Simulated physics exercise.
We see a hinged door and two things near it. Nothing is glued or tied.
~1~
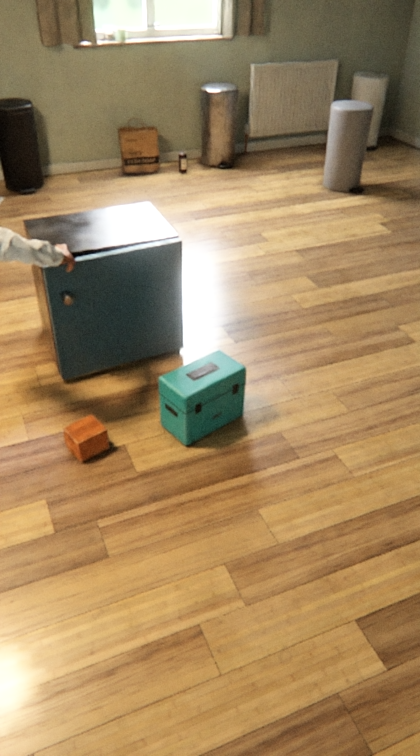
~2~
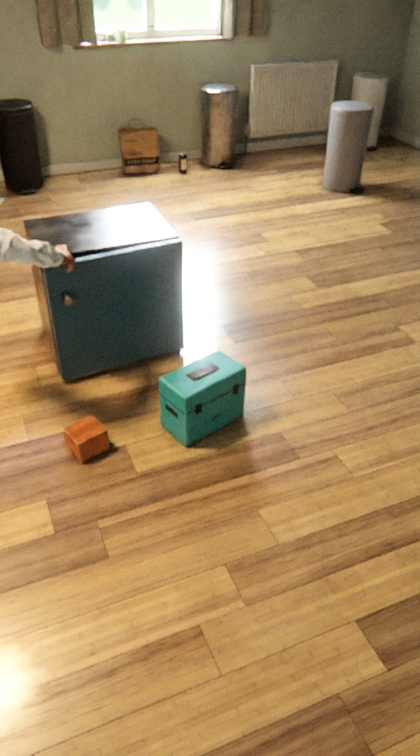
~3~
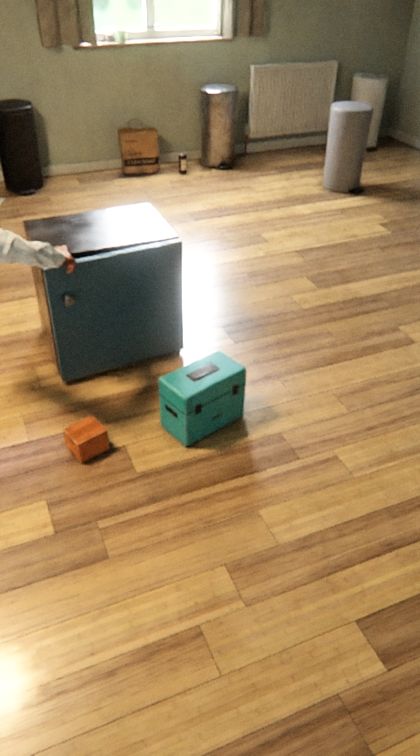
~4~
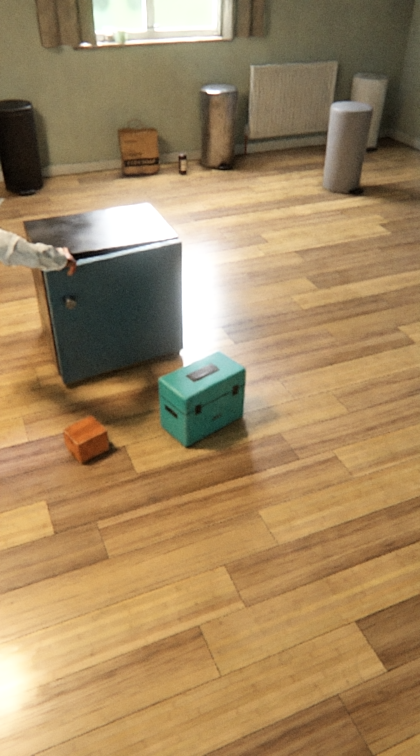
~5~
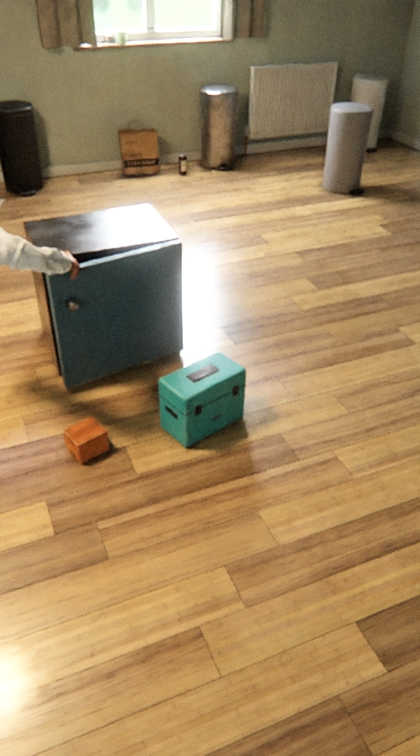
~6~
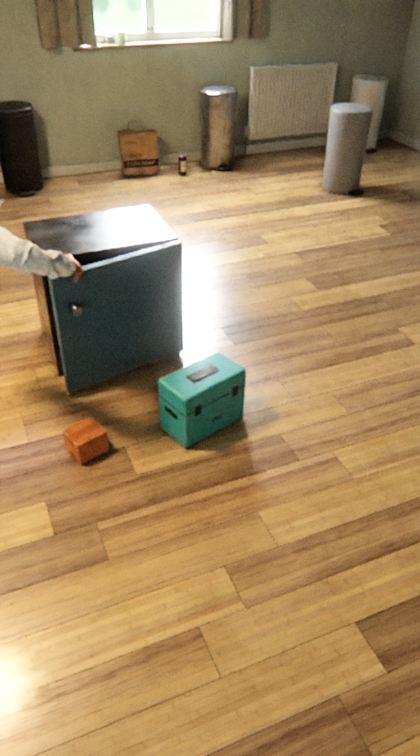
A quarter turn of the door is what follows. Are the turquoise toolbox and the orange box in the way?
Outcome: The turquoise toolbox is pushed along; the orange box remains where it is.
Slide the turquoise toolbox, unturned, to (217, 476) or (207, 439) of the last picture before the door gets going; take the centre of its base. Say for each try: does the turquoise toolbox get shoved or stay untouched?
One after another: It is left alone; gets knocked.
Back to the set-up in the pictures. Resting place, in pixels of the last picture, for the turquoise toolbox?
Around (271, 390).
Then, 1.74 s after the last picture, door 65° open; turquoise toolbox moved a little near (218, 398); orange box at rest near (86, 441).
Then, 2.14 s after the last picture, door 77° open; turquoise toolbox moved a little near (245, 396); orange box at rest near (86, 441).
At rest, the turquoise toolbox gets knocked, near (272, 390); the orange box escapes contact, near (86, 441).
